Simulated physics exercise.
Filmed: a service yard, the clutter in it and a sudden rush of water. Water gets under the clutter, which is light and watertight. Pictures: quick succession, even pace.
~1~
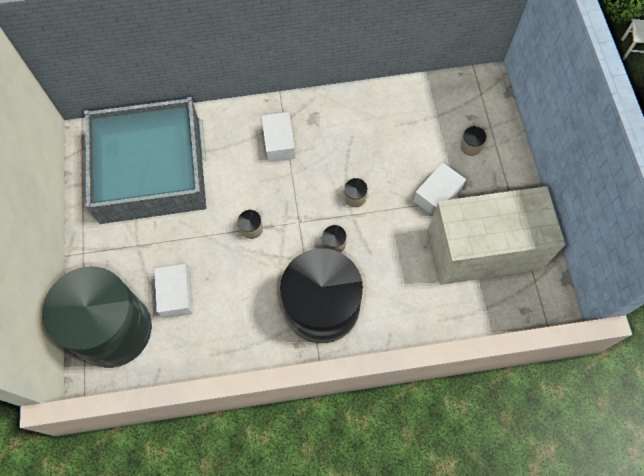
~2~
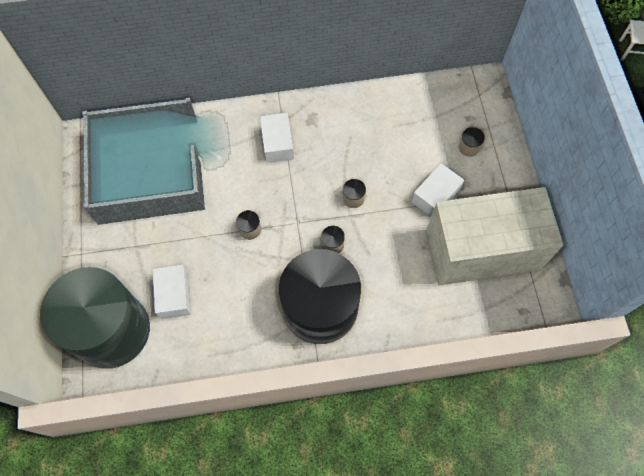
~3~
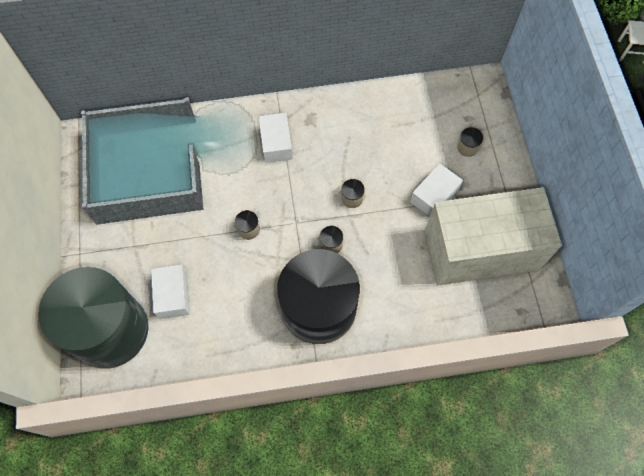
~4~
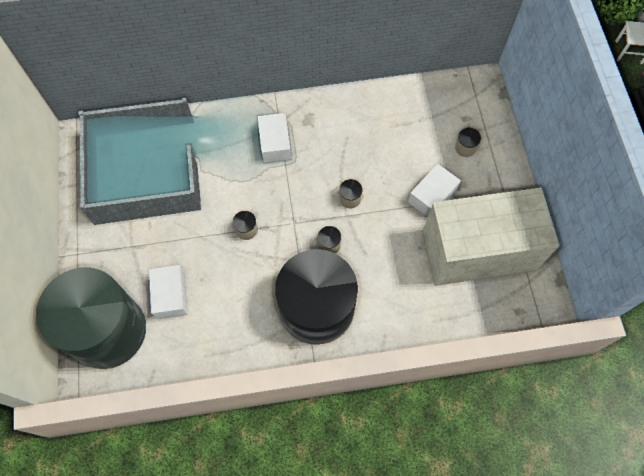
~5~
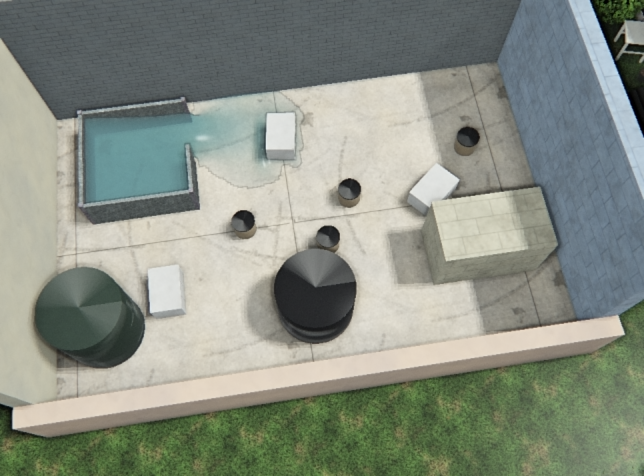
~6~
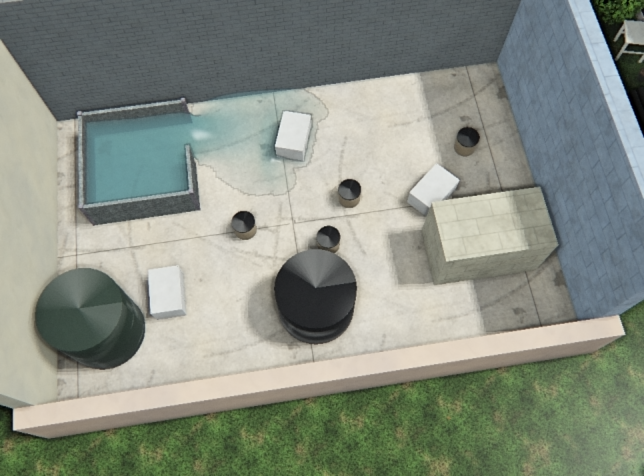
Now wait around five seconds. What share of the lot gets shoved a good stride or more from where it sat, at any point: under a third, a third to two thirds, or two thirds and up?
So the part that moves far is between the one-third and two-thirds marks.
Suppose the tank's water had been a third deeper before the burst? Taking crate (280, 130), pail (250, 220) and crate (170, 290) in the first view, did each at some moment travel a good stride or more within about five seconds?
In sequence: Went the distance, fell short and fell short.
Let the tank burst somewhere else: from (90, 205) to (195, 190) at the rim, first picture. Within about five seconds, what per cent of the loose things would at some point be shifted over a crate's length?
10 per cent or thereabouts.
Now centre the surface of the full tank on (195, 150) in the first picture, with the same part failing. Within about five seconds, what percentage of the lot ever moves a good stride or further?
Estimate: Some 40 per cent of them.
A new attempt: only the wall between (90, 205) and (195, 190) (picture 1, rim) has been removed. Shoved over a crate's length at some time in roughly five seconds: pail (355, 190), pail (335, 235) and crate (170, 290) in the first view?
First stays short of it, second stays short of it, third covers that distance.
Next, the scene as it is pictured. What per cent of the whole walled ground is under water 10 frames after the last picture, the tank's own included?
Estimate: 40 %.
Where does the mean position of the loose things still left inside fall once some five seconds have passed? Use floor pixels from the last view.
On the floor of the last picture, roughly (382, 259).
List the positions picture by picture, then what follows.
In the first frame, a crate at (278, 132), on the bottom; a crate at (171, 288) rests on the ground; 0 of 7 have shifted.
In the second frame, a crate at (277, 132) rests on the ground; a crate at (170, 288) rests on the ground; 0 of 7 have shifted.
In the third frame, a crate at (275, 132) rests on the ground; a crate at (168, 288), on the bottom; 0 of 7 have shifted.
In the fourth frame, a crate at (274, 132) rests on the ground; a crate at (166, 289), on the bottom; 0 of 7 have shifted.
In the fifth frame, a crate at (281, 131), on the bottom, close to its start; a crate at (165, 288) rests on the ground; 1 of 7 have shifted.
In the sixth frame, a crate at (293, 131), on the bottom, a stride from its start; a crate at (165, 289), on the bottom; 1 of 7 have shifted.
A moment on, 1 of 7 are well off their spots; 0 afloat.
Next, 2 of 7 are well off their spots; 0 afloat.
Later, 4 of 7 are well off their spots; 1 afloat.
In the end, 3 of 7 are well off their spots, and 4 have been at some point; 4 afloat.
